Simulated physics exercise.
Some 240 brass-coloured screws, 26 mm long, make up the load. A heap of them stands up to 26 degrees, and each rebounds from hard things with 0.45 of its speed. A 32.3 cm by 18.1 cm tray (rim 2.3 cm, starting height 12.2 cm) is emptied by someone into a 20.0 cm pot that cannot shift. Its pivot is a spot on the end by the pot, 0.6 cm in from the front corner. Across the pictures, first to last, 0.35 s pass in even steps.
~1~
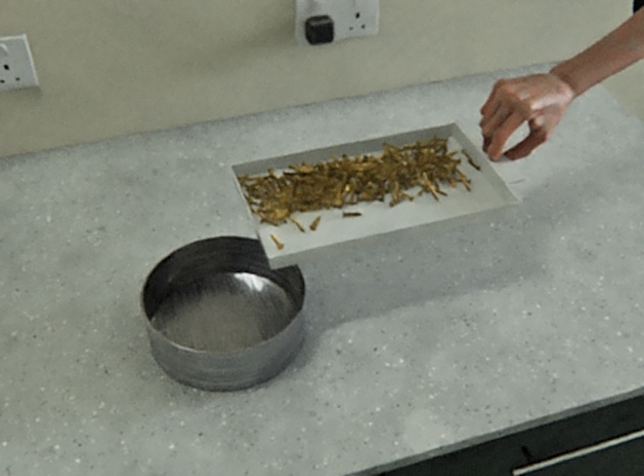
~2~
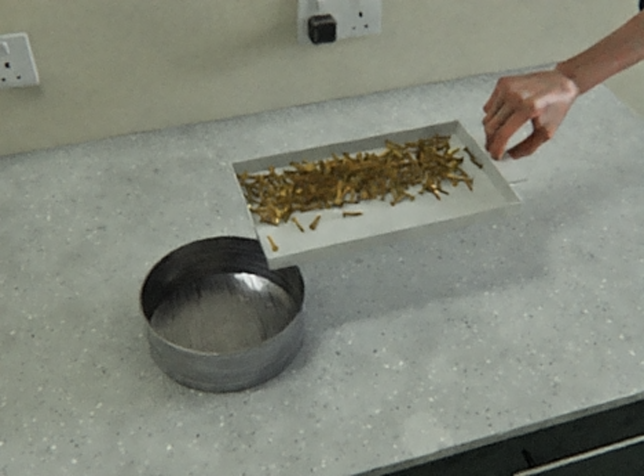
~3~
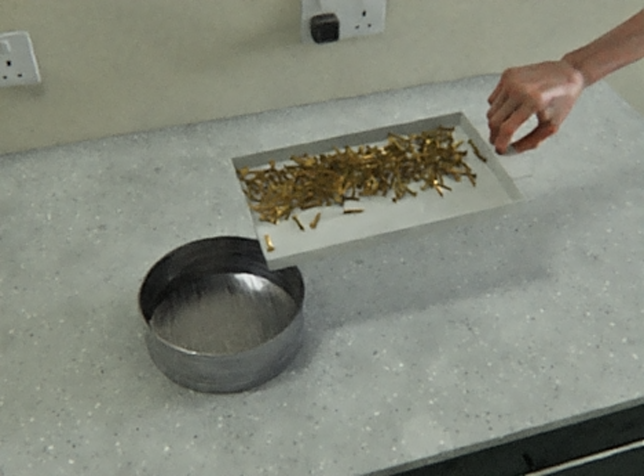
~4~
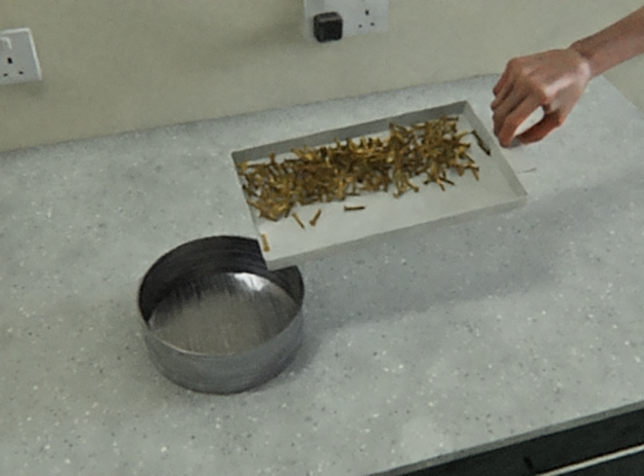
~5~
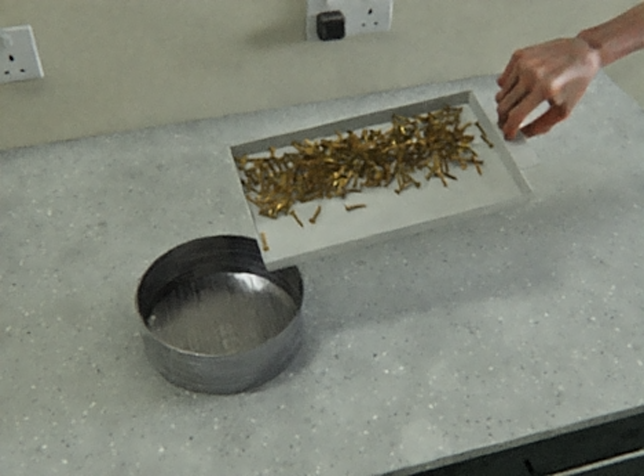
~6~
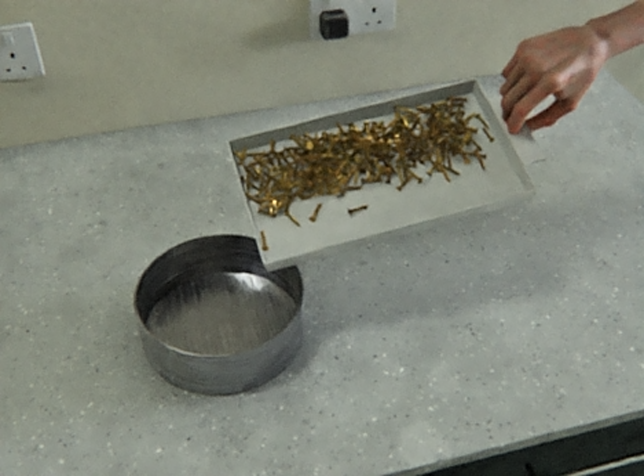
On a speckled grey counter, a hand at the right raises the far end of a white tray of brass-coloured screws, tilting it gradually toward a round metal pot on the left, while the screws stay heaped in the tray.
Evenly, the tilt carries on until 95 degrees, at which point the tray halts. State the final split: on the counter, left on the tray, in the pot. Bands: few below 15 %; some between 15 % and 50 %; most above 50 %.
Counter: Most; left on the tray: Few; pot: Some.
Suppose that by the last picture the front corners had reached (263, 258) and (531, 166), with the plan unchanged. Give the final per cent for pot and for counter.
The pot gets 90 and the counter 10.
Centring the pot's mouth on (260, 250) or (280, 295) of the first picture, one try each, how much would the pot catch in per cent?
Estimates: 0 % and 80 %, in that order.
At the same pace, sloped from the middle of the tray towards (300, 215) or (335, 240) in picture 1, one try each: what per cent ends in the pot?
About 80 and 90 per cent.
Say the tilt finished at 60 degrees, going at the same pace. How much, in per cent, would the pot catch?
You'd end up with some 0 % in the pot.
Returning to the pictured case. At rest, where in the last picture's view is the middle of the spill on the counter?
Around (307, 405).
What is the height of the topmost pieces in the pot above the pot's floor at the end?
3.0 cm.
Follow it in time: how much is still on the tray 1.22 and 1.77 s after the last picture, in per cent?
In turn: 95, 0.
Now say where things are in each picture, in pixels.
In the first frame, tray tilt 0 degrees, front corners at (271, 255) and (518, 201); middle of the pieces at (360, 181); pot at (224, 290).
In the second frame, tray tilt 1 degrees, front corners at (270, 256) and (520, 201); middle of the pieces at (361, 180).
In the third frame, tray tilt 4 degrees, front corners at (269, 257) and (523, 198), lowest corner left front; middle of the pieces at (363, 175).
In the fourth frame, tray tilt 8 degrees, front corners at (268, 258) and (527, 194), lowest corner left front; middle of the pieces at (364, 168).
In the fifth frame, tray tilt 11 degrees, front corners at (267, 260) and (530, 191), lowest corner left front; middle of the pieces at (365, 162).
In the sixth frame, tray tilt 15 degrees, front corners at (266, 261) and (534, 188), lowest corner left front; middle of the pieces at (367, 157); pot at (220, 290).
Then, 0.73 s after the last picture, tilt 52 degrees; the tray holds 100 %, the pot 0 %.
Then, 1.22 s after the last picture, tilt 77 degrees; the tray holds 95 %, the pot 0 %.
Then, 1.77 s after the last picture, tilt 95 degrees; the tray holds 0 %, the pot 35 %.
In the end, counter 65 %, tray 0 %, pot 35 %.
